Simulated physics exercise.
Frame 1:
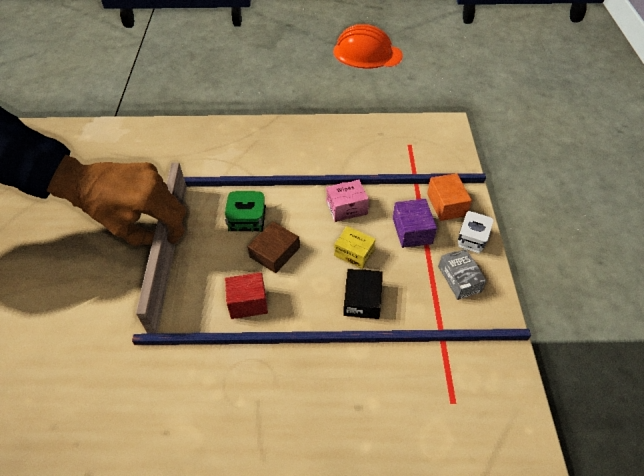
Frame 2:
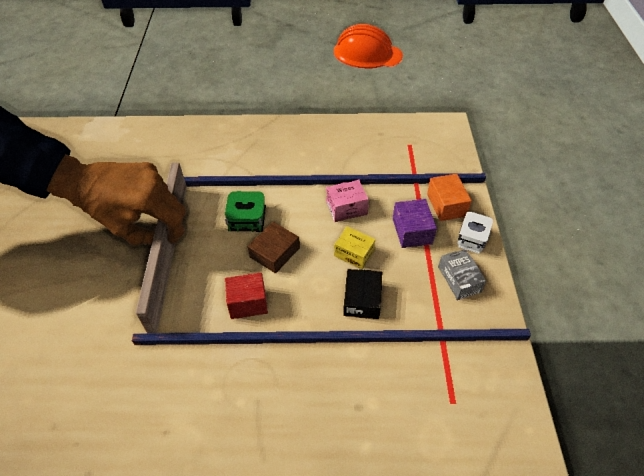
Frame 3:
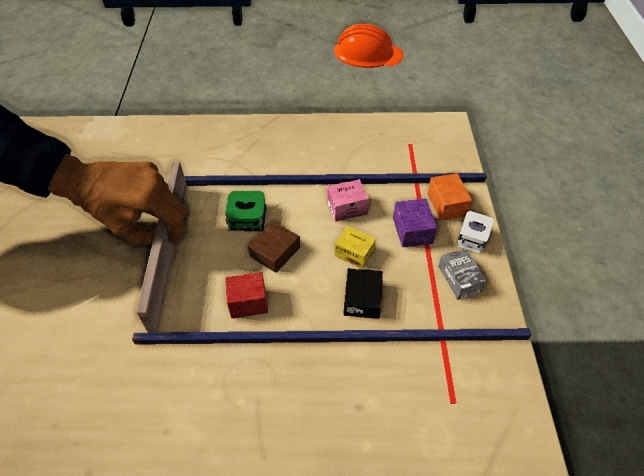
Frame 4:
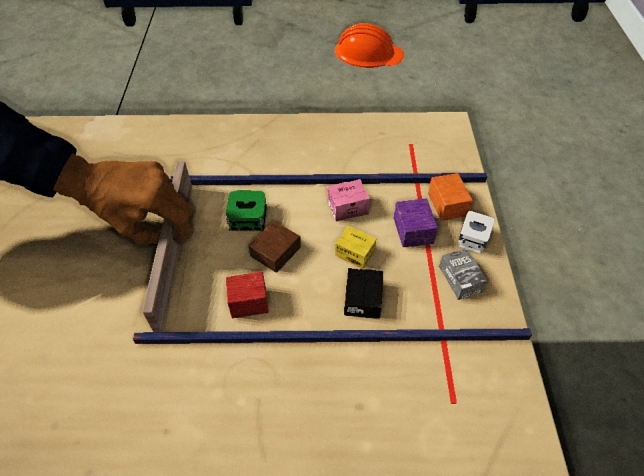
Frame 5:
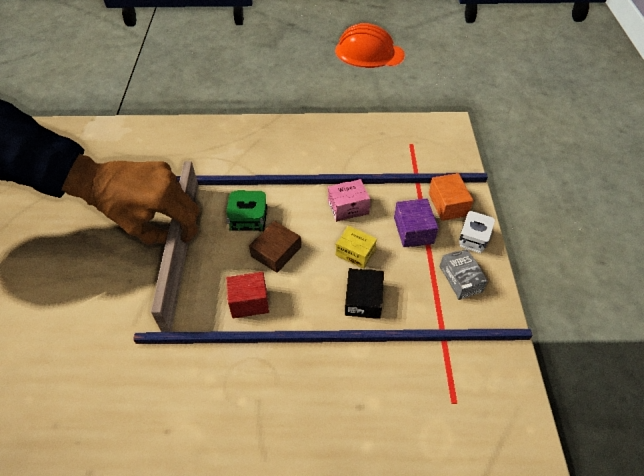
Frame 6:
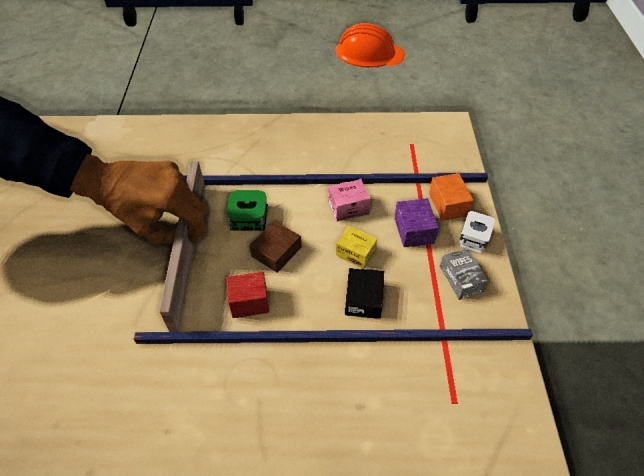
To begin with, a hand holds an upright board at the left of a channel between two blue rails, with scattered coloured blocks lying to its right and a red line crossing near the far end. The hand then slides the board slightly rightward, while the blocks stay practically still.
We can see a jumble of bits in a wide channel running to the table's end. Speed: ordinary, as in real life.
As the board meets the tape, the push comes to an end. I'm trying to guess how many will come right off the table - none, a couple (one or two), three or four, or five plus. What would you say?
I would say three or four.
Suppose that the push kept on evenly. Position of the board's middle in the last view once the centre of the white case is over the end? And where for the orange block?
About (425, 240), and (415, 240) for the other.
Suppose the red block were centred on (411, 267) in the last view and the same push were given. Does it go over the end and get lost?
Outcome - red block: On.
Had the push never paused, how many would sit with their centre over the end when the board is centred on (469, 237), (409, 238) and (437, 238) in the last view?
7, 0, 3.
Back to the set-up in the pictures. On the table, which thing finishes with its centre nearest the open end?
That one is the purple block.
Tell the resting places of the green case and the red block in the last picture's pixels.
Answer: First (442, 207), after that (459, 295).
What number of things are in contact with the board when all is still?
It's 3 of them.
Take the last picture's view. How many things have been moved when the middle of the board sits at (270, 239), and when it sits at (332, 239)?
The counts are 3 and 7.
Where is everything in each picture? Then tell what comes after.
The first picture shows white case (474, 233); orange block (449, 197); grey box (462, 274); board (165, 242); tape (428, 251).
The second picture shows orange block (449, 197); red block (246, 296).
The third picture shows grey box (462, 274); brown block (275, 246).
The fourth picture shows white case (475, 233); green case (247, 211).
The fifth picture shows orange block (450, 197); pink box (349, 201).
The sixth picture shows white case (476, 233); orange block (451, 197); grey box (464, 273); board (185, 240); tape (429, 250).
Soon after, none off yet; white case at rest near (476, 233); orange block at rest near (451, 197); grey box at rest near (464, 273).
After that, none off yet; white case at rest near (476, 233); orange block at rest near (454, 197); grey box at rest near (464, 273).
In the end, the number that fall off is three or four; gone, grey box, orange block and white case.
